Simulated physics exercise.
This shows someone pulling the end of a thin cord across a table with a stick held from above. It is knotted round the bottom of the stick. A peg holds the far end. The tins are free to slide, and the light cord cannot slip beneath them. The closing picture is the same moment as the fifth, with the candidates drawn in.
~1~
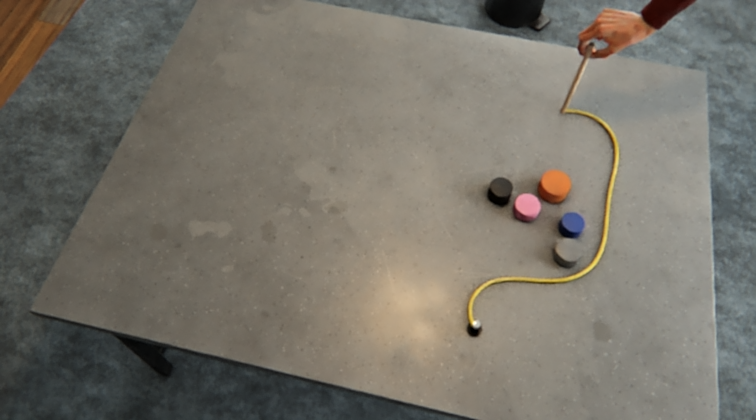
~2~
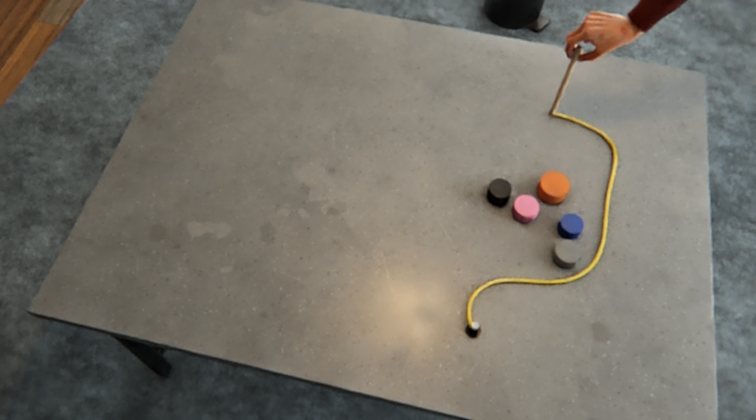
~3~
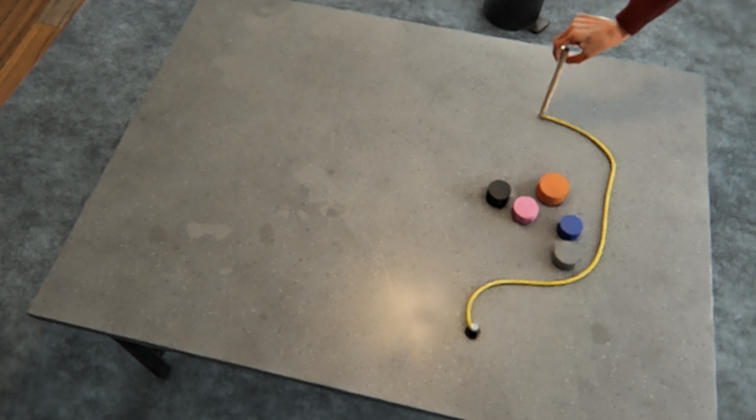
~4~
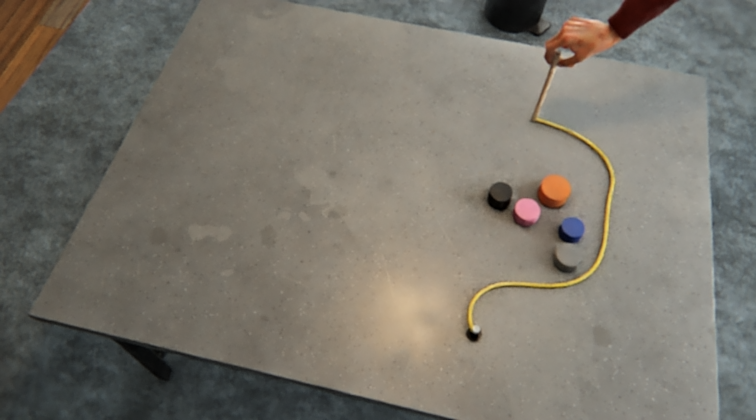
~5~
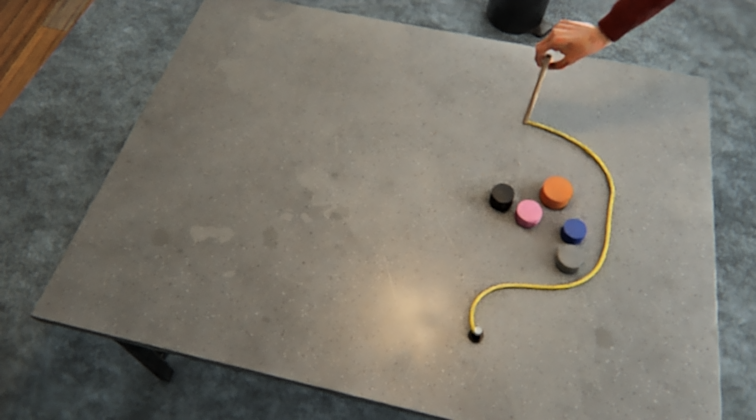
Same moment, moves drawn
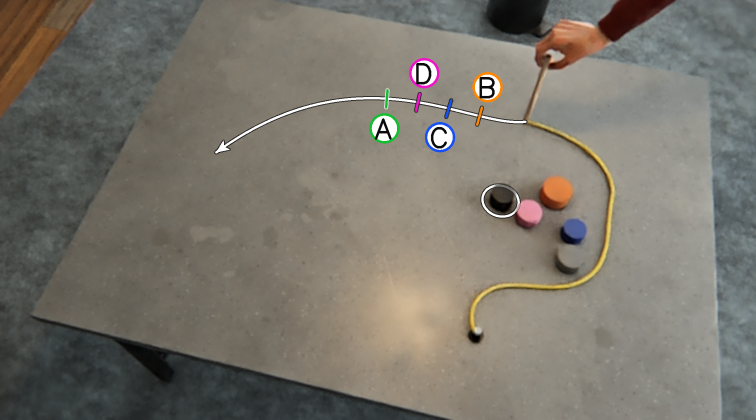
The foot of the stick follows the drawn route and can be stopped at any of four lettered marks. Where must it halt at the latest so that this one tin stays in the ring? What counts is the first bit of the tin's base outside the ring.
At A, and not beyond.
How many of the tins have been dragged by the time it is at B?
The count is none.
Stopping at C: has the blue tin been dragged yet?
By then, no.
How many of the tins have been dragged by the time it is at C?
The count is none.
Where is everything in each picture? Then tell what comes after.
The first frame shows peg (476, 326); blue tin (572, 225); pink tin (527, 208).
The second frame shows pink tin (525, 209); grey tin (566, 254).
The third frame shows orange tin (552, 189); black tin (498, 194).
The fourth frame shows peg (475, 331); blue tin (571, 230).
The fifth frame shows pink tin (528, 214); grey tin (569, 259); orange tin (556, 193).
On the marked copy, A at (387, 99); B at (480, 116); C at (449, 109); D at (418, 102); the ring at (501, 201); the route from (525, 122) via (366, 98) to (216, 152).
Taking A. A third of the way, foot of the stick (476, 116); black tin (502, 197).
Two thirds of the way, foot of the stick (428, 105); blue tin (570, 231); grey tin (562, 254); black tin (502, 197).
When it is over, foot of the stick (387, 99); blue tin (544, 222); pink tin (520, 218); grey tin (536, 241); orange tin (534, 198); black tin (502, 197); the black tin is still in its ring.
As for the rest, B is safe but short; C is safe but short; D is safe but short.
